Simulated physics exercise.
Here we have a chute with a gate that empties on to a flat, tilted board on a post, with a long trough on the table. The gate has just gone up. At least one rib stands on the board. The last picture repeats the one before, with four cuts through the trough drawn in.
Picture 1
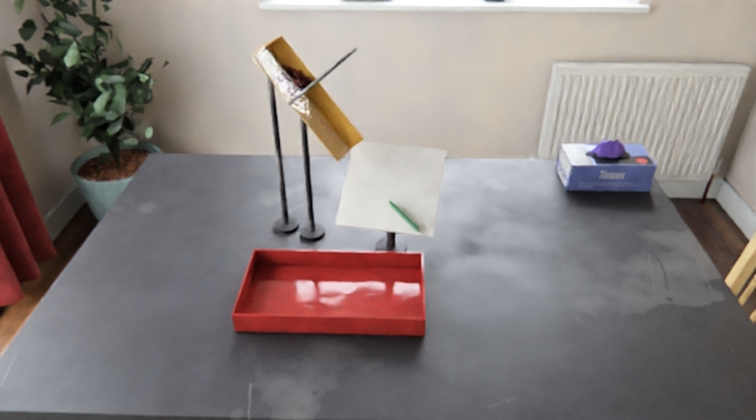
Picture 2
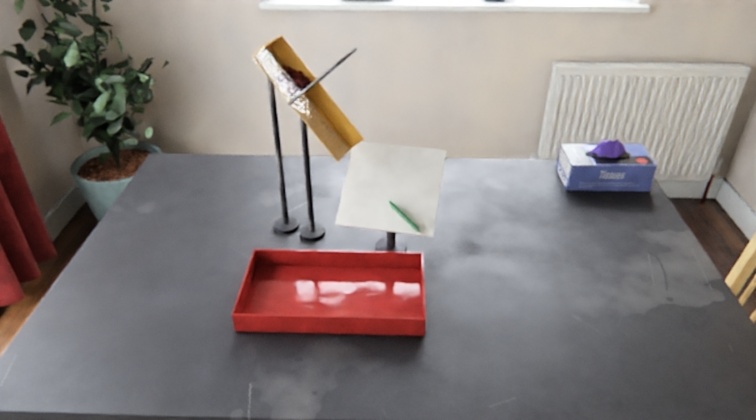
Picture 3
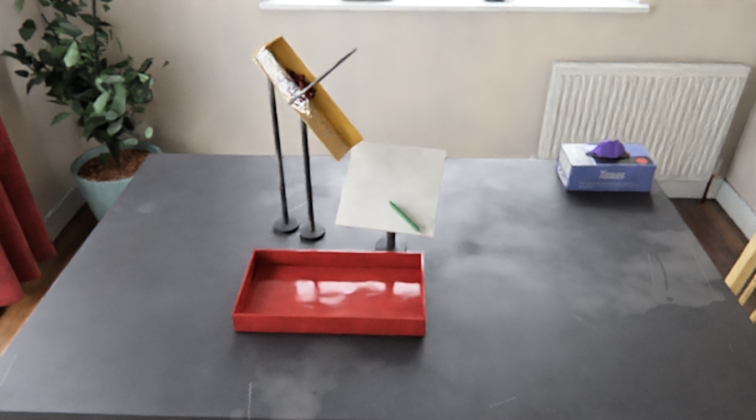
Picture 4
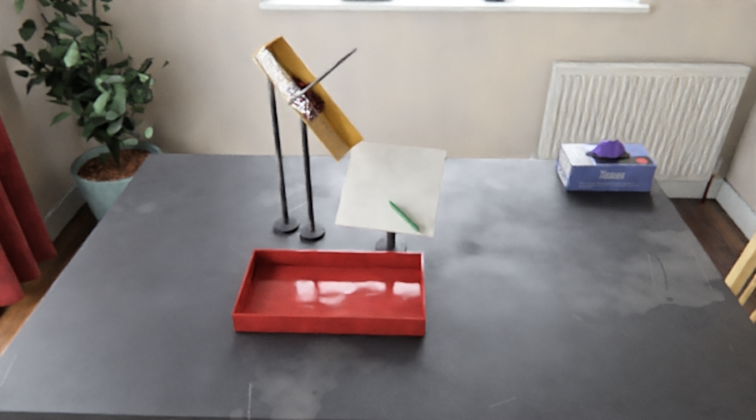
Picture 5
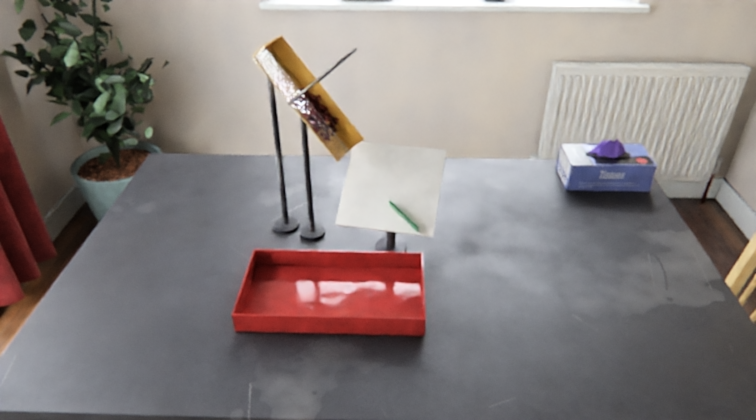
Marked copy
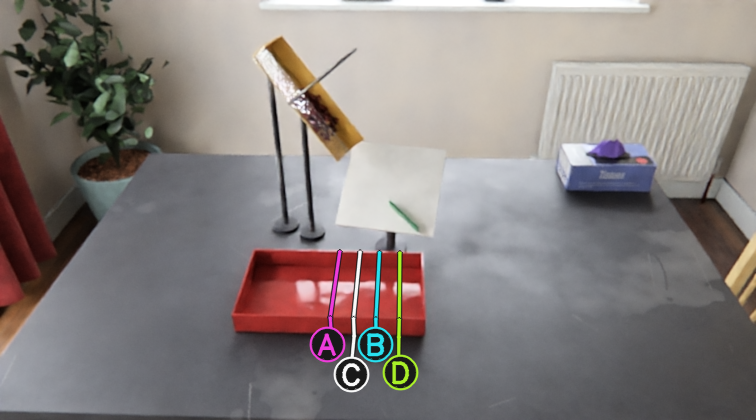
Dark reddish beans slide down a steep yellow chute above a tilted white board.
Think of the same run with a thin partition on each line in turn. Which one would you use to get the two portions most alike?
It is B.
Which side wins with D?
The left side.
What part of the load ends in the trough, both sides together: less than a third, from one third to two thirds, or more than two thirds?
About that: More than two thirds.
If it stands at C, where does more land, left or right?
More lands on the right.
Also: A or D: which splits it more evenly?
Line D.
On the marked copy, line A crosses the front rim at (330, 317); line B crosses the front rim at (375, 318); line C crosses the front rim at (353, 317); line D crosses the front rim at (399, 318).
If A is chosen, of what is caught, just a few on the left of the divider, almost all on the right.
If B is chosen, of what is caught, roughly half on the left of the divider, roughly half on the right.
If C is chosen, of what is caught, about a tenth on the left of the divider, the larger part on the right.
If D is chosen, of what is caught, the larger part on the left of the divider, roughly a quarter on the right.
